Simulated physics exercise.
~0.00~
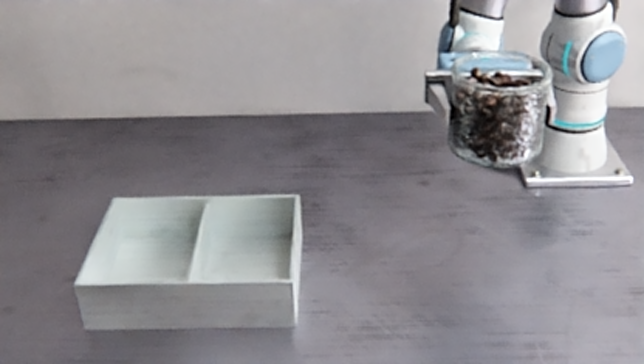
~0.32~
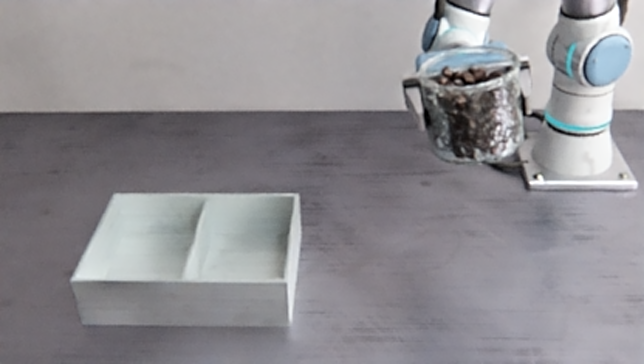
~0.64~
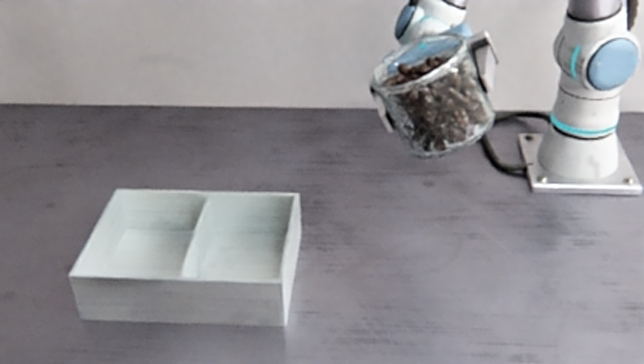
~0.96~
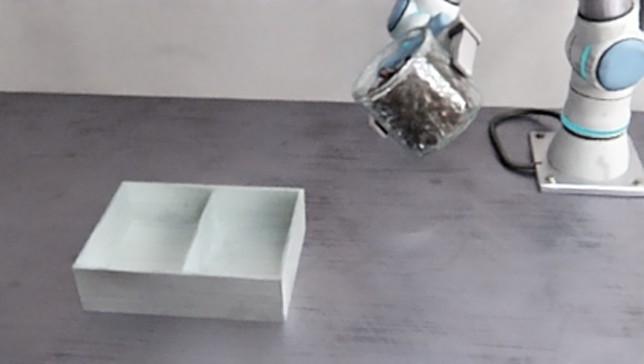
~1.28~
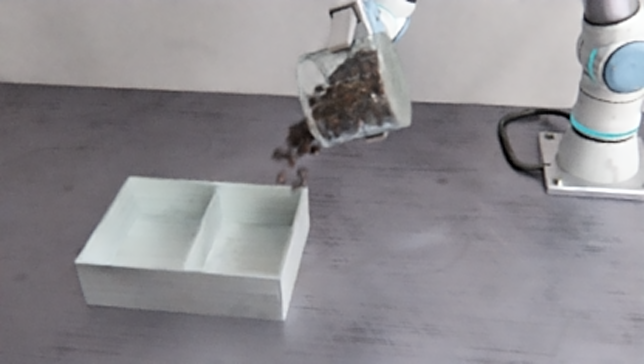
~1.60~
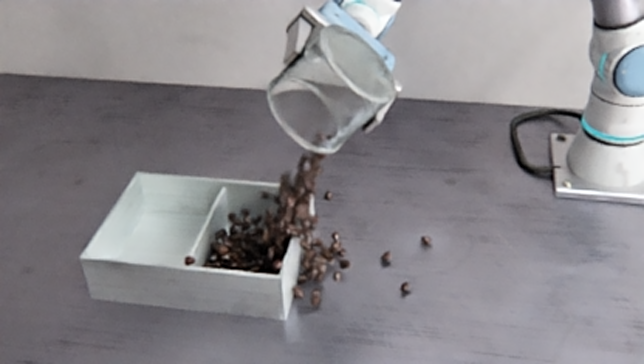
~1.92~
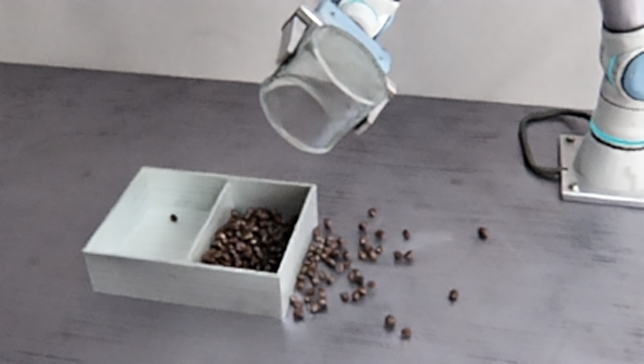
A white and blue robot arm at the upper right, seen from slightly above, grips a clear cup of dark brown beans over a grey table against a pale wall. A pale, open box with two compartments sits at the lower left. The arm carries the cup leftward, tilting it more and more toward the box. Beans begin spilling from its rim, then pour down into the right compartment, some scattering over the box's right side. The emptied cup hangs upside down, with most beans heaped in the right compartment, one in the left, and dozens strewn on the table.
